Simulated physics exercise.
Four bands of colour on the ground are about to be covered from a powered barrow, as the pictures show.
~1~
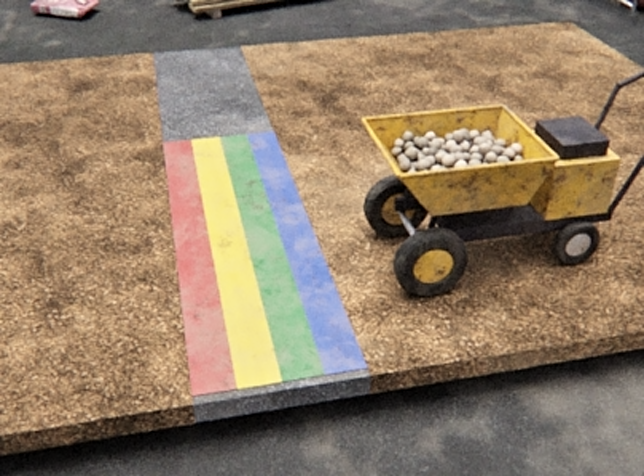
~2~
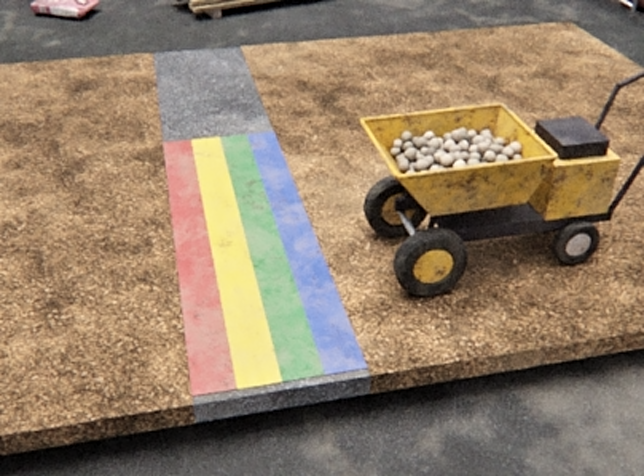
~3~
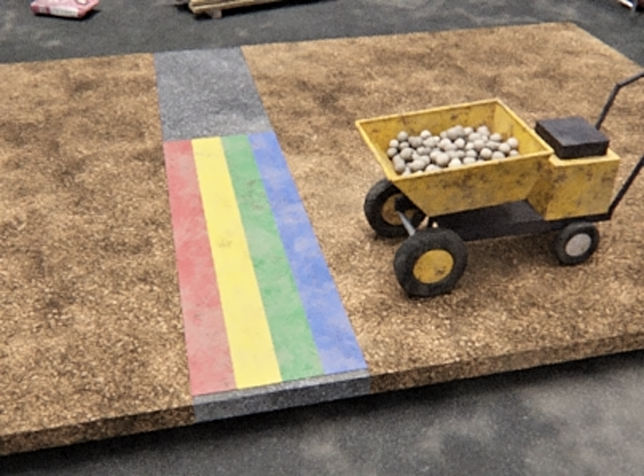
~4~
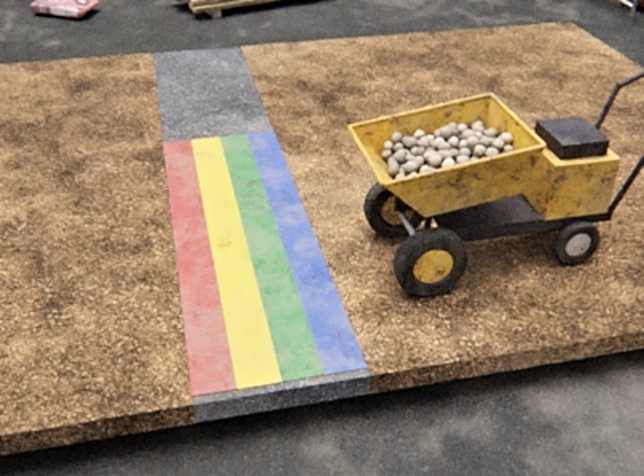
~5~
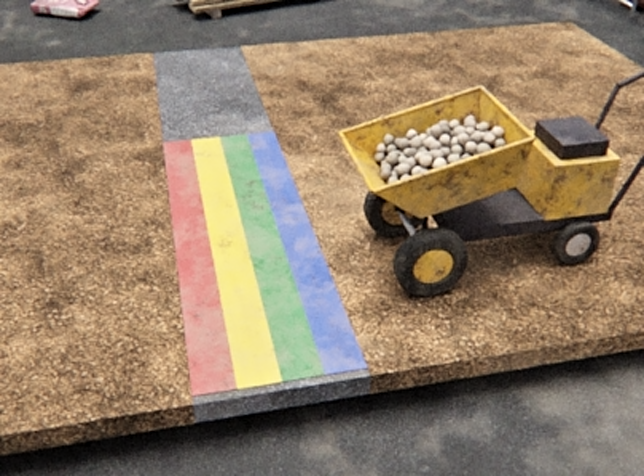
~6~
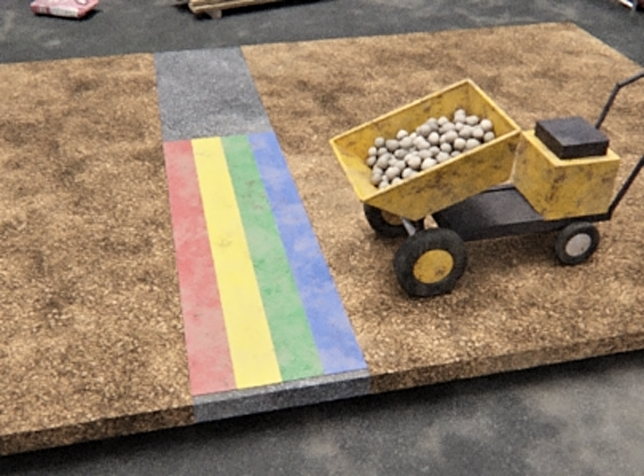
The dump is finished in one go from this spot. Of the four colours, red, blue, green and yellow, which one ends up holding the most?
The green one holds the most.
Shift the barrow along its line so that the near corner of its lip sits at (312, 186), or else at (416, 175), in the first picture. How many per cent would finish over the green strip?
The first stop gives 0 per cent; the second gives 30 per cent.
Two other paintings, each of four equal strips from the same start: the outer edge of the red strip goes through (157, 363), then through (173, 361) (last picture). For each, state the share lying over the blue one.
20 % and 10 %.
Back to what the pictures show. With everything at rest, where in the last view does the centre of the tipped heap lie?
At about (268, 275), give or take.
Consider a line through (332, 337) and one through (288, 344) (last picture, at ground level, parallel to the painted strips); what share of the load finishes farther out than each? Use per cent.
About 70 and 40 %.
Shortly afterwards, skip tipped steeply; the whole lot in the skip.
Next, skip tipped right over; the bulk in the skip; only a few over the blue strip; near a quarter over the green strip; only a few over the yellow strip.
Some moments later, skip tipped right over; near a quarter in the skip; a little over the blue strip; near a third over the green strip; near a quarter over the yellow strip; a little over the red strip; only a few off the paint.
In the end, skip tipped right over; near a quarter in the skip; a little over the blue strip; near a third over the green strip; near a quarter over the yellow strip; a little over the red strip; only a few off the paint.
